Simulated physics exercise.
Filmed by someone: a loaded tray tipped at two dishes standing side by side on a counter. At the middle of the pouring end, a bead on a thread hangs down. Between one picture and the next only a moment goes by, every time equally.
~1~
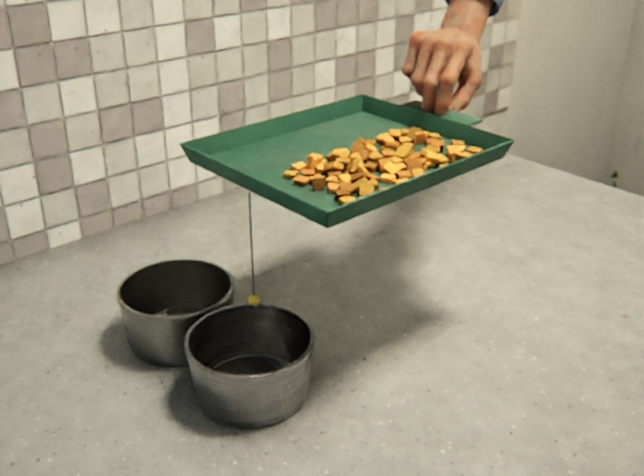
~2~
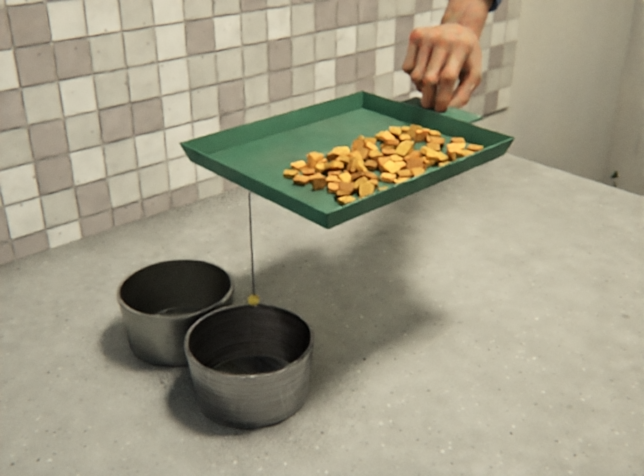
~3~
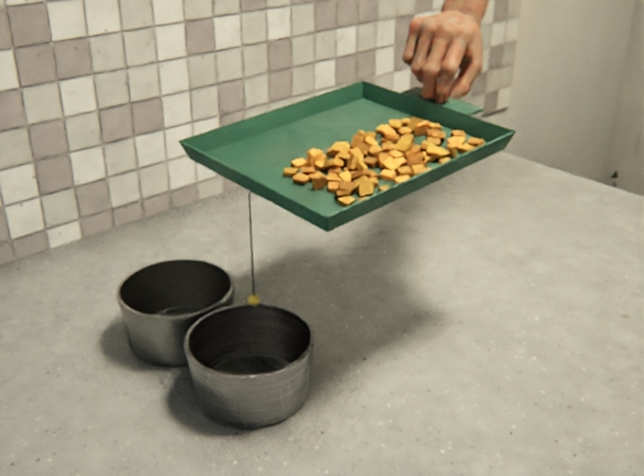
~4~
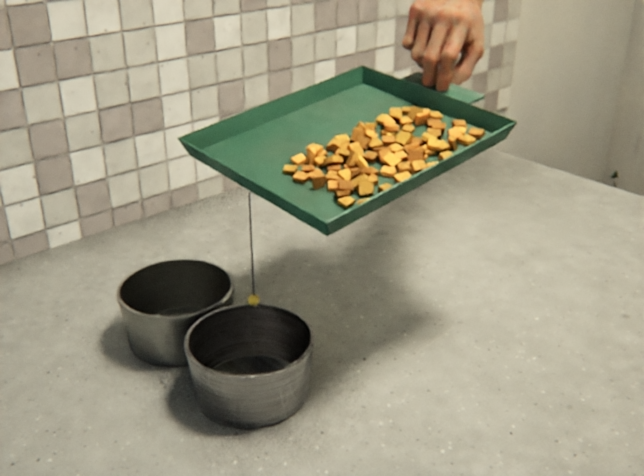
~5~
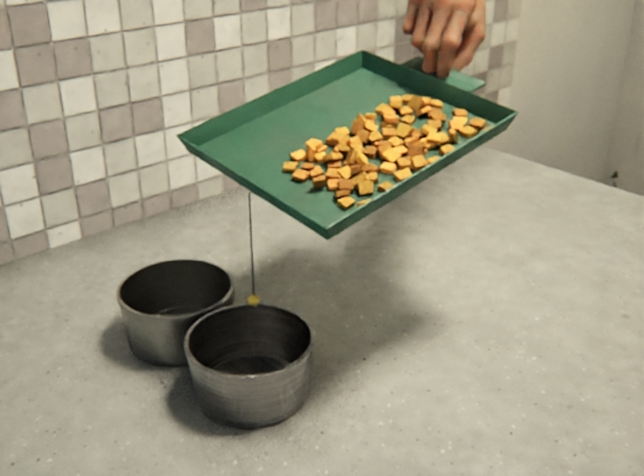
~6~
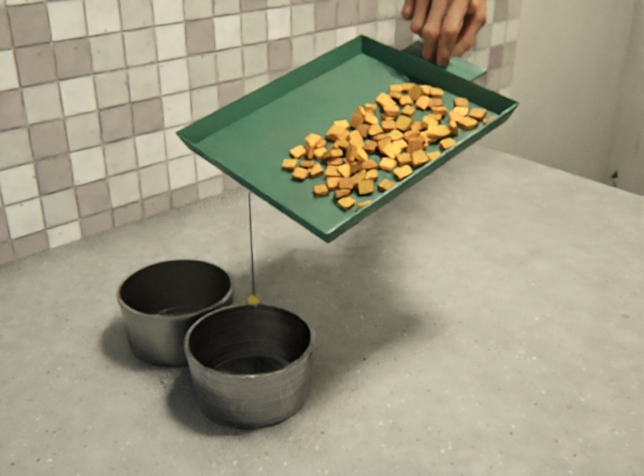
A green tray loaded with cereal squares, gripped by a hand at its far right, starts nearly level above two dark round dishes on a grey counter. The hand gradually raises the back of the tray, tilting it steadily toward its near edge, while the squares stay heaped on the right.
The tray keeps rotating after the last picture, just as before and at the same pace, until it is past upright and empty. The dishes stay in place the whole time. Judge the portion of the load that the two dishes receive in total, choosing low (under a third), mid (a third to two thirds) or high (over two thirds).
Low, under a third.
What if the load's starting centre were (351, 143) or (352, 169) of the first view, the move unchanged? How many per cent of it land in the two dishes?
First try 30 %, second try 30 %.
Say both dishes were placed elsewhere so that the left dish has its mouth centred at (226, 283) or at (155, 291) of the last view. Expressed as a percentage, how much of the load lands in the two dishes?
Trial 1 near 70 percent, trial 2 near 10 percent.
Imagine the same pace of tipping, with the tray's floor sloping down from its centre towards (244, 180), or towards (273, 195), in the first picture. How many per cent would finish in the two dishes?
80 % and 50 %.
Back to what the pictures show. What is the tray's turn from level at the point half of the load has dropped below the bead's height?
Roughly 95 degrees.
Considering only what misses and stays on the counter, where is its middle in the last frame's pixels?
Its middle is at roughly (342, 412).
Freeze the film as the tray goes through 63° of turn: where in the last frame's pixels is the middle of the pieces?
Around (333, 217).
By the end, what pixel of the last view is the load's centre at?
Around (329, 408).
Just after the last frame, tray tipped steeply; the larger part on the tray; just a few in the right dish; just a few outside both; about a tenth in the air.
A moment on, tray tipped past a quarter turn; roughly a quarter on the tray; about a tenth in the right dish; roughly a third outside both; roughly a quarter in the air.
Further on, tray tipped past a quarter turn; roughly a quarter in the right dish; the larger part outside both.
When it is over, tray tipped past a quarter turn; roughly a quarter in the right dish; not one in the left dish; the larger part outside both.
